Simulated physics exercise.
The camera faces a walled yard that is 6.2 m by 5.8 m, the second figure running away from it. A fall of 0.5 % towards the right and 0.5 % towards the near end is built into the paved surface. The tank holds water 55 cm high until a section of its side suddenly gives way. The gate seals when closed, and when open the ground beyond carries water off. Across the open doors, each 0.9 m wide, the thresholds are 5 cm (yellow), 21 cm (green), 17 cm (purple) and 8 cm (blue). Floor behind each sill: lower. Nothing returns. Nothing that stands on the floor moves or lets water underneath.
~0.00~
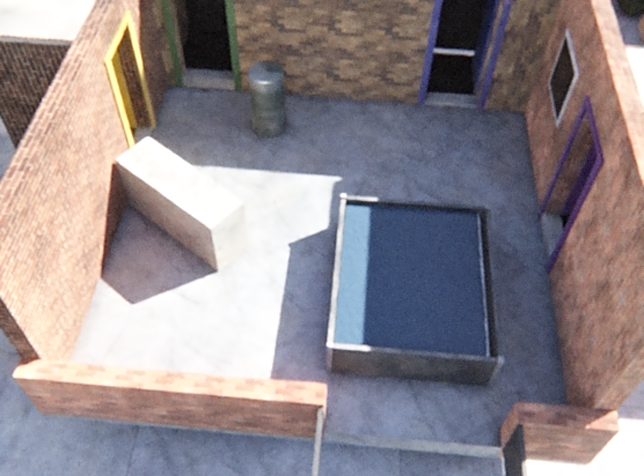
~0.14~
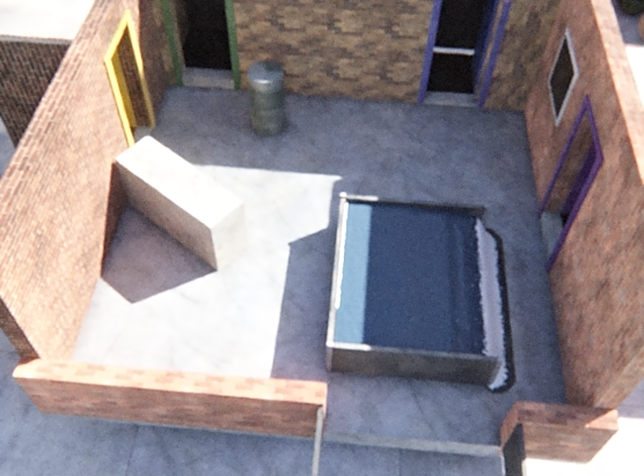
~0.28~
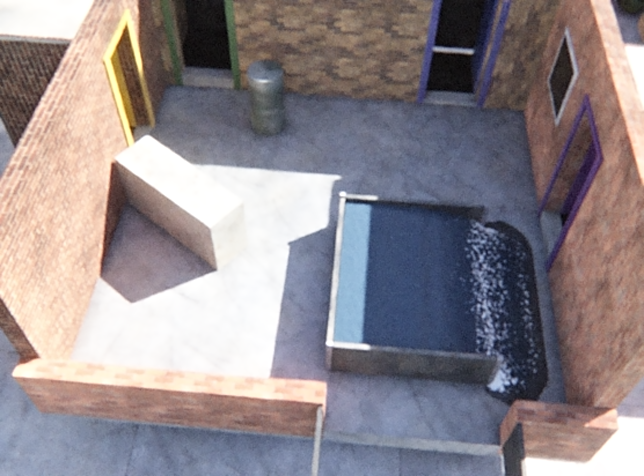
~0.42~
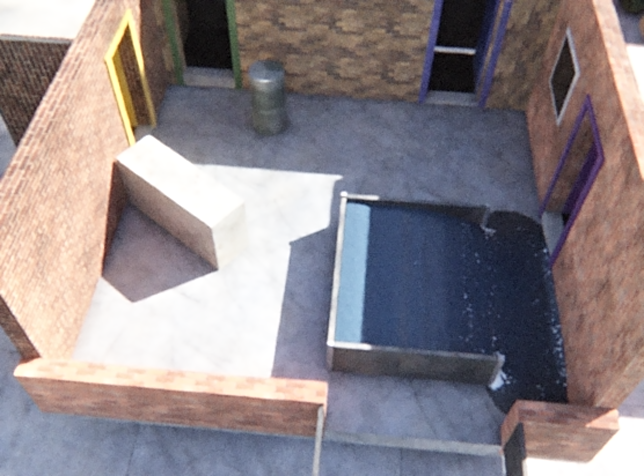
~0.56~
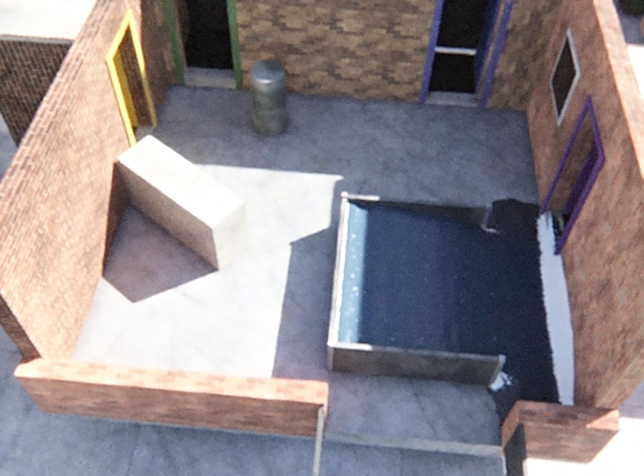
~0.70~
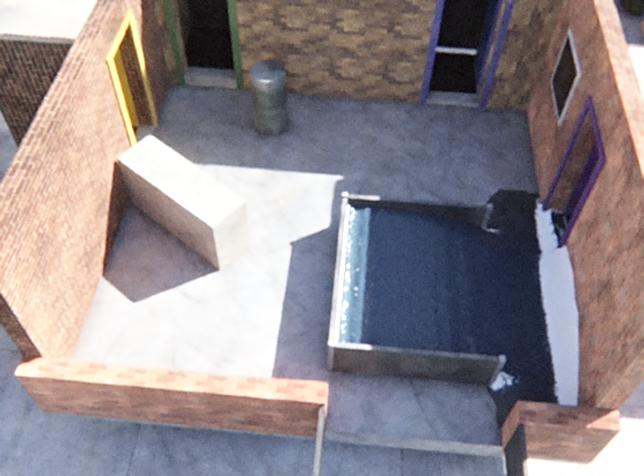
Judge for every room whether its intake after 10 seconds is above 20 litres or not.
In the end yellow door: Within the allowance; green door: Within the allowance; purple door: Beyond the allowance; blue door: Beyond the allowance.
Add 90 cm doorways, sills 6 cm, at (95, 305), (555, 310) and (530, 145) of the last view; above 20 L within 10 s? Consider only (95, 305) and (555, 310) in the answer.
Door 1: Lower; door 2: Higher.
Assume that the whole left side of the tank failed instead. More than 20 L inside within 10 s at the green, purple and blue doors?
Green door doesn't reach it, purple door doesn't reach it, blue door doesn't reach it.
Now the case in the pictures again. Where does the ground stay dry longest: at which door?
The answer is the yellow door.
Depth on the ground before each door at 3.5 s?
Measured in centimetres, the yellow door gives 0, the green door 0, the purple door 18 and the blue door 17.
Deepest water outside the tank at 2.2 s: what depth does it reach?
42 cm or so.
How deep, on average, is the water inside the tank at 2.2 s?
20 cm.
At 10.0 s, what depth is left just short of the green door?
Roughly 4.0 centimetres.
After 1.4 s water covers 15 % of the floor and is deepest (51 cm) near (568, 433); yellow door not reached, green door not reached, purple door 32 cm at the sill, 46 L in, blue door not reached.
After 2.2 s water covers 30 % of the floor and is deepest (42 cm) near (553, 432); yellow door not reached, green door not reached, purple door 27 cm at the sill, 105 L in, blue door 8 cm at the sill, 0 L in.
After 3.5 s water covers 45 % of the floor and is deepest (22 cm) near (525, 124); yellow door not reached, green door not reached, purple door 18 cm at the sill, 131 L in, blue door 17 cm at the sill, 41 L in.
After 6.0 s water covers 70 % of the floor and is deepest (21 cm) near (550, 305); yellow door 3 cm at the sill, 0 L in, green door 4 cm at the sill, 0 L in, purple door 16 cm at the sill, 133 L in, blue door 11 cm at the sill, 80 L in.
After 10.0 s water covers 95 % of the floor and is deepest (10 cm) near (557, 352); yellow door 6 cm at the sill, 1 L in, green door 4 cm at the sill, 0 L in, purple door 8 cm at the sill, 134 L in, blue door 7 cm at the sill, 86 L in.
